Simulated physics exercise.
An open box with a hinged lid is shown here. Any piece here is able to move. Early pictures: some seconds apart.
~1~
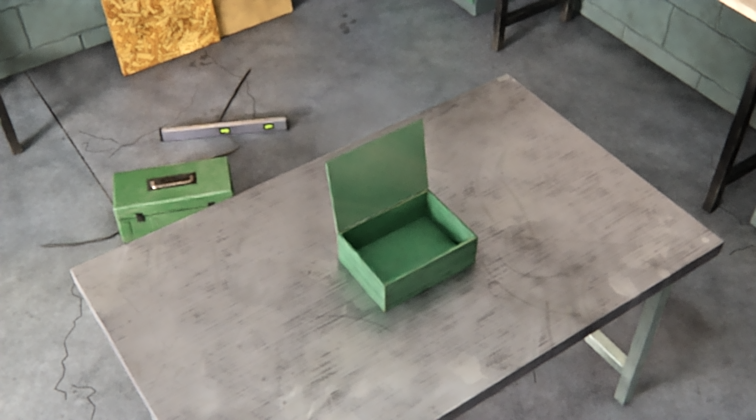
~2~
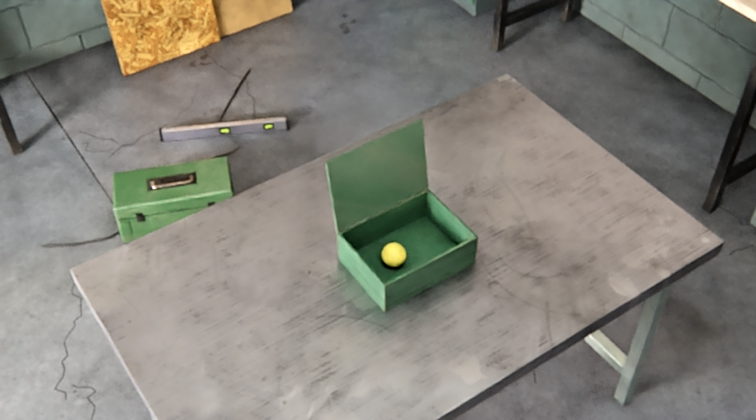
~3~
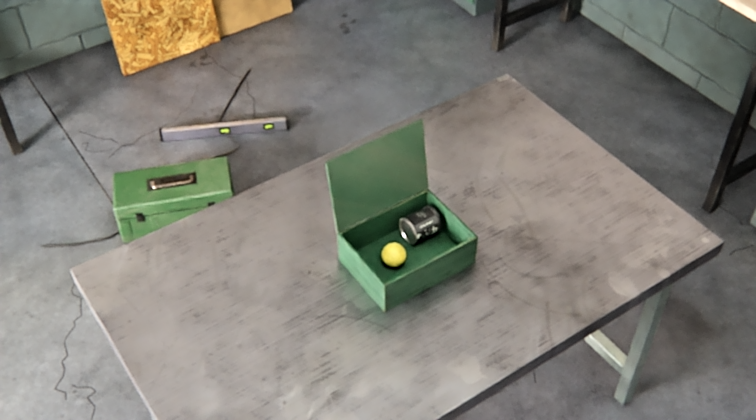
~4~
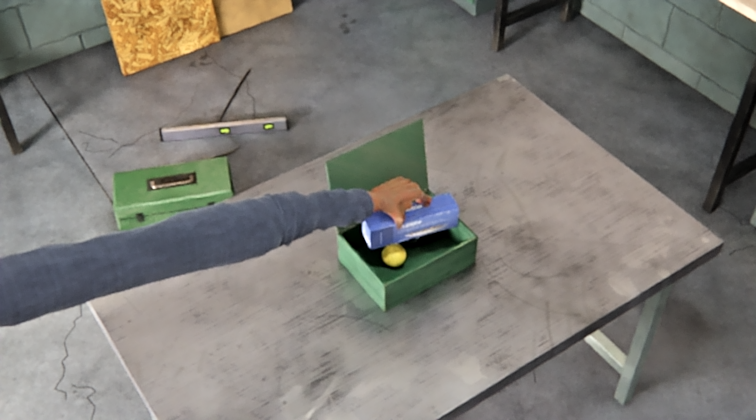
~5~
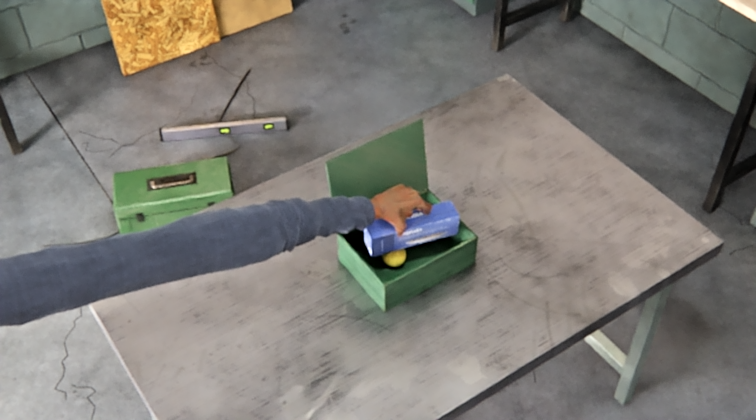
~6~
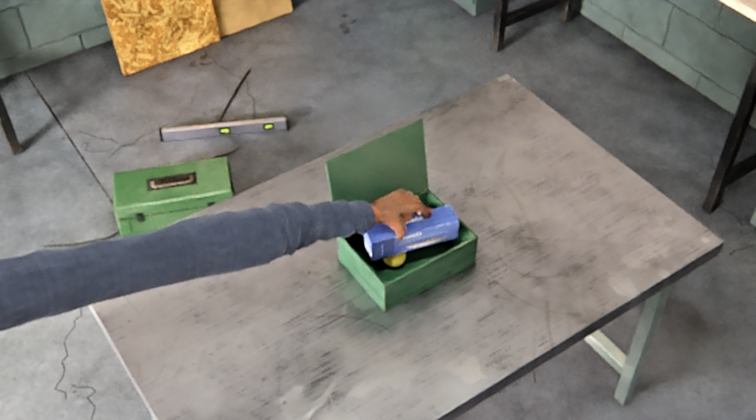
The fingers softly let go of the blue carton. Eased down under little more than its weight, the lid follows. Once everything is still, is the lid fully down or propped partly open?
It is fully down.
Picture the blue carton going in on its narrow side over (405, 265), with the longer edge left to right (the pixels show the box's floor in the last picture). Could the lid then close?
Result: Lid shut.
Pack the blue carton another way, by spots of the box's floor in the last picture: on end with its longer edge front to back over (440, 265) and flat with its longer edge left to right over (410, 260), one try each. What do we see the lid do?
The lid stays partly open the first time and goes all the way down the second time.
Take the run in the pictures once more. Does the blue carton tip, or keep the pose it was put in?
After all that, it finishes out of line.
Then, 1.10 s on from there, lid starting down; blue carton on its side near (416, 257); yellow lemon shifted about its own width.
Then, 1.90 s on from there, lid 25° above the rim; blue carton on its side near (416, 257); yellow lemon shifted about its own width.
In the end, lid shut; toppled in the box, blue carton; moved from the start, yellow lemon; black tin unmoved. At the end, from the last picture's camera, blue carton near (416, 257).
